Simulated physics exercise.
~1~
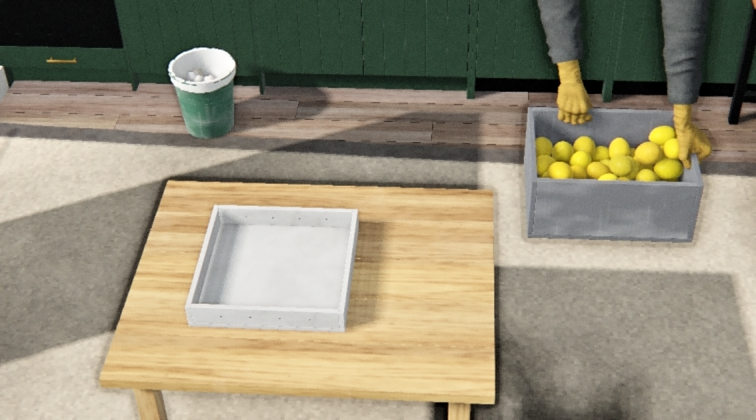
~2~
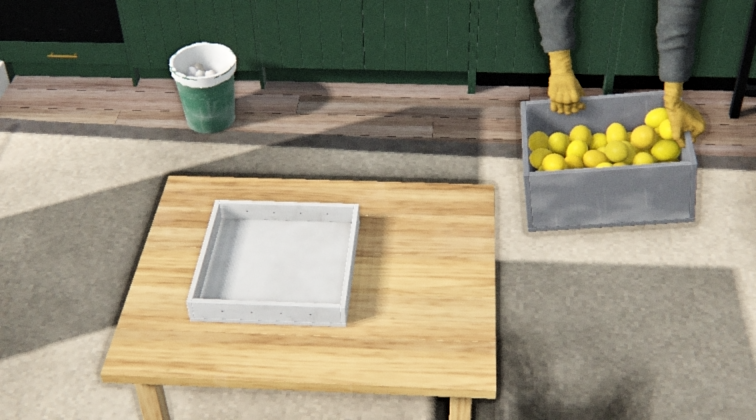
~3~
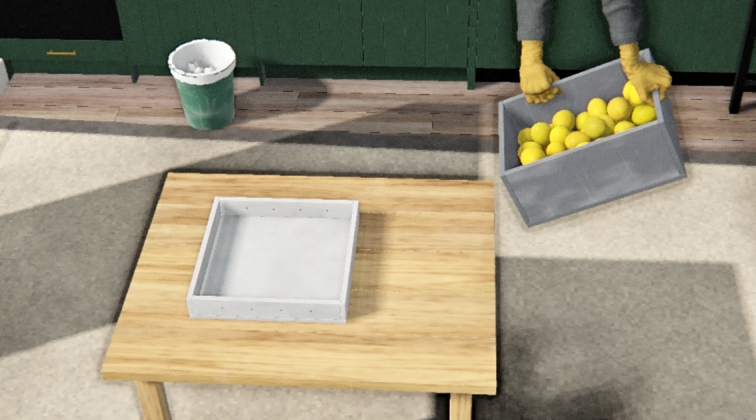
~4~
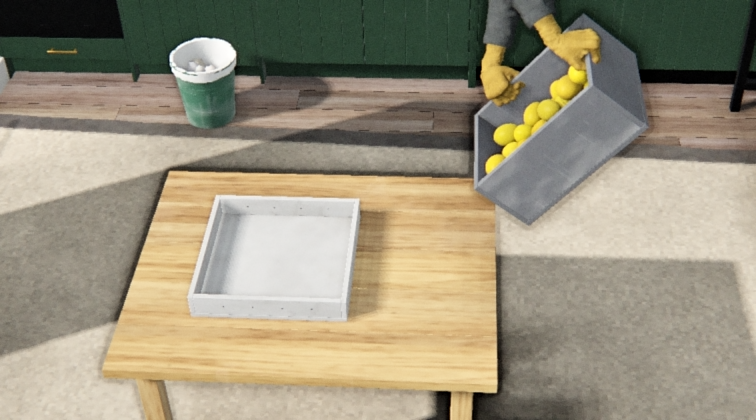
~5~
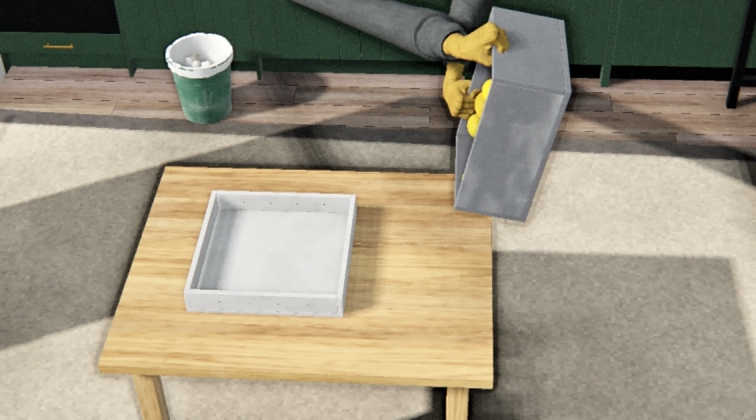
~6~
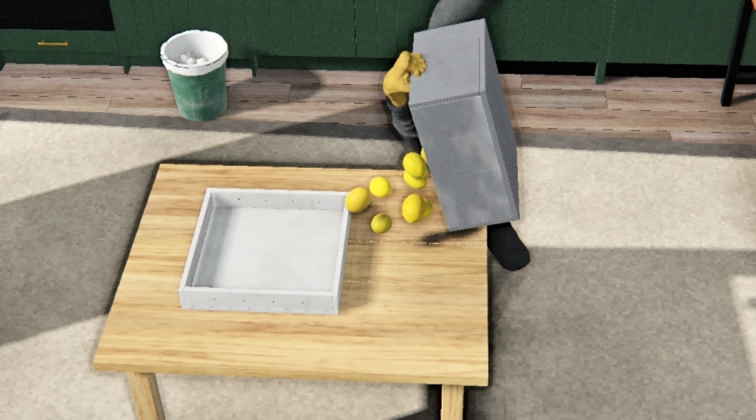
Two arms in grey sleeves and yellow gloves hold a grey box of yellow lemons at the right of a room with green cabinets, seen from above. An empty white tray sits on a light wooden table in front, with a green bin of white things behind it at left. The hands swing and tip the box leftward to the table's edge, and several lemons tumble out beside the tray, while the view shifts very slightly.
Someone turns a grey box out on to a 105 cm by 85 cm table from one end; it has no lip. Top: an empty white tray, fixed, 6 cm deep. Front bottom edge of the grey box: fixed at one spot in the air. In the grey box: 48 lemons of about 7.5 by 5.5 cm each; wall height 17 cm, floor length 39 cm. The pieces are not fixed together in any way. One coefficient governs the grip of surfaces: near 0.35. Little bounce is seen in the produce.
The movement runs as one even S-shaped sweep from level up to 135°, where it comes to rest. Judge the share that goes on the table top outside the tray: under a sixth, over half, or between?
The high band: Above half.
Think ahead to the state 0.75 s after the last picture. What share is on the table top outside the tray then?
Share: About 85 %.
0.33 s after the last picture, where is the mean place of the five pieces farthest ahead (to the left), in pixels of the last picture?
Mean position approx. (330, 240).
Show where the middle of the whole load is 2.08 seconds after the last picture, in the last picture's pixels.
The middle lies near (391, 258).
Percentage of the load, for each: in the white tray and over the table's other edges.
About 5 in a hundred first and about 30 in a hundred second.
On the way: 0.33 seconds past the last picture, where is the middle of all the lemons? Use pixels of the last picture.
At roughly (399, 241).
Then, 0.33 s after the last picture, tilt 130°; 6 still in the grey box, 1 in the white tray, 30 on the table top outside the tray and 11 in the air.
Then, 0.75 s after the last picture, tilt 135°; 2 in the white tray, 40 on the table top outside the tray and 6 over the table's other edges.
Then, 1.33 s after the last picture, tilt 135°; 2 in the white tray, 31 on the table top outside the tray and 15 over the table's other edges.
Outcome (2.08 s after the last picture), 2 in the white tray, 31 on the table top outside the tray and 15 over the table's other edges. Asked share, 31 of 48, 65 per cent.
